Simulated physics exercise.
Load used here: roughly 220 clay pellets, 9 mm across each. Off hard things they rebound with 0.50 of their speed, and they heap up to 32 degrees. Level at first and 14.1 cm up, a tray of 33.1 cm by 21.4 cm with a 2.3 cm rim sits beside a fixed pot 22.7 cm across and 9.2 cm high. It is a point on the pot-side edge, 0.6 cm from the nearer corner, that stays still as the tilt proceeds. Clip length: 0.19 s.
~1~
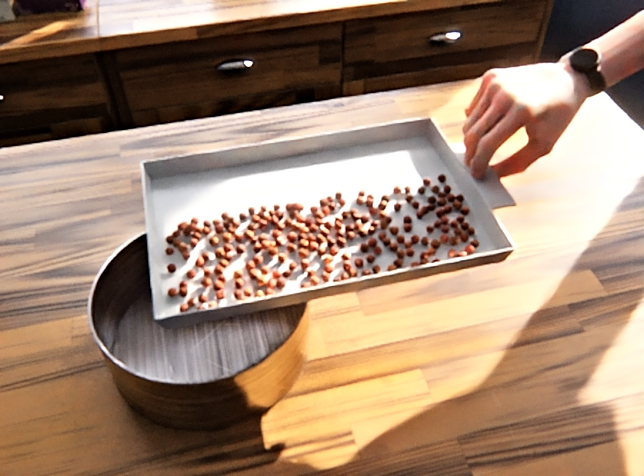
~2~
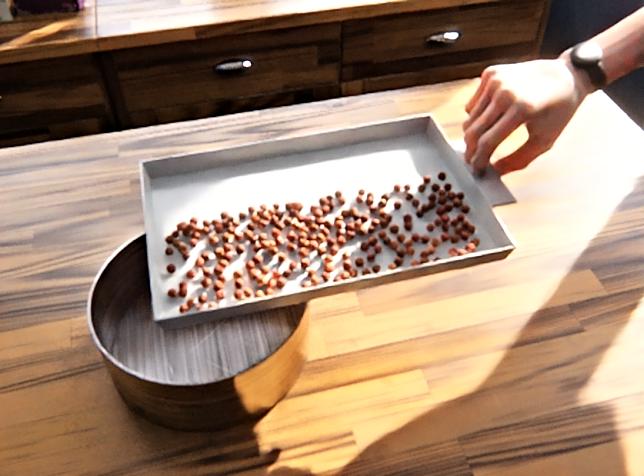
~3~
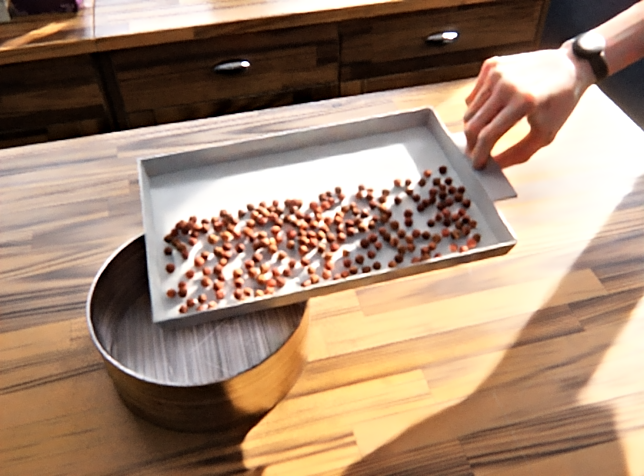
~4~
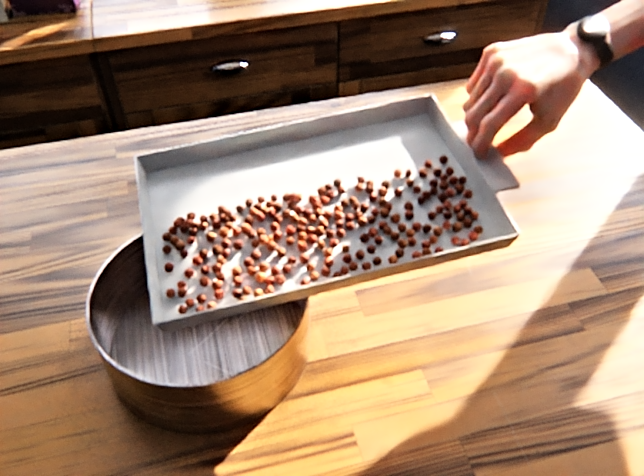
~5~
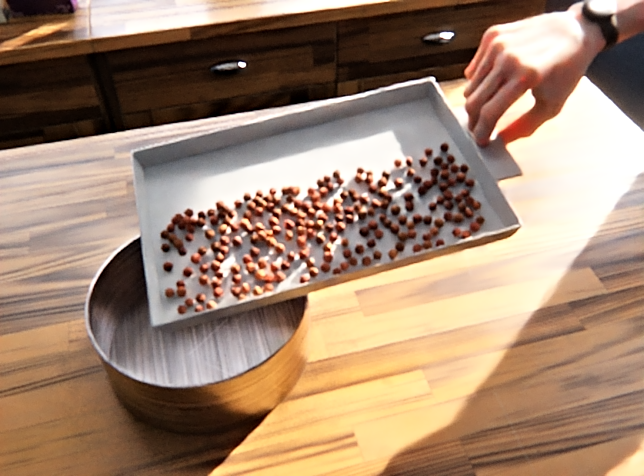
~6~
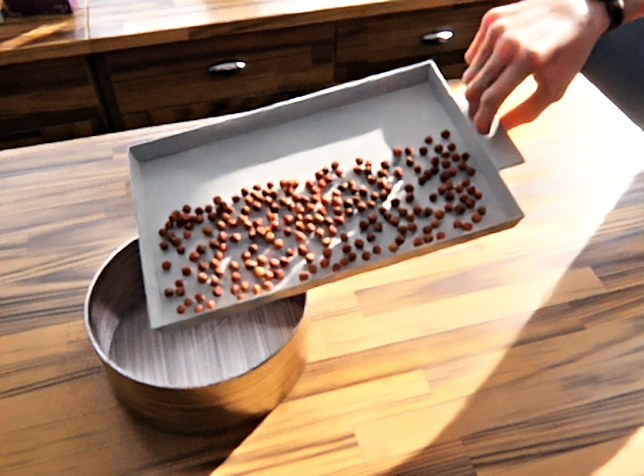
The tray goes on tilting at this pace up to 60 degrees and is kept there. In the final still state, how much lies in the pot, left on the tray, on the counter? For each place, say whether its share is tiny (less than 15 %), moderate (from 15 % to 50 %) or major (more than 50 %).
Shares - pot: Tiny, tray: Major, counter: Tiny.
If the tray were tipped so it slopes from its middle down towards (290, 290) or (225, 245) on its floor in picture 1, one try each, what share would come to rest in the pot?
Approximately 0 percent, then 5 percent.
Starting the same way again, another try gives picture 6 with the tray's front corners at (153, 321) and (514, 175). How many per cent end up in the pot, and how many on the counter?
In the pot: 10 per cent; on the counter: 35 per cent.
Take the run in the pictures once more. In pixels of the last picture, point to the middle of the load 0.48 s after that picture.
Expected load position: Near (228, 254).
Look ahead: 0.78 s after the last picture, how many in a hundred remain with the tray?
I'd say close to 95 per cent.
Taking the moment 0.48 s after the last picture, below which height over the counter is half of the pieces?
I'd put it near 22 cm.
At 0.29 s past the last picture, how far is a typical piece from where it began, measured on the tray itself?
By then it sits near 3 cm from where it began.
Then, 0.29 s after the last picture, tilt 36 degrees; the tray holds 100 %, the pot 0 %.
Then, 0.48 s after the last picture, tilt 52 degrees; the tray holds 100 %, the pot 0 %.
Then, 0.78 s after the last picture, tilt 60 degrees; the tray holds 95 %, the pot 0 %.
In the end, pot 0 %, tray 95 %, counter 5 %.
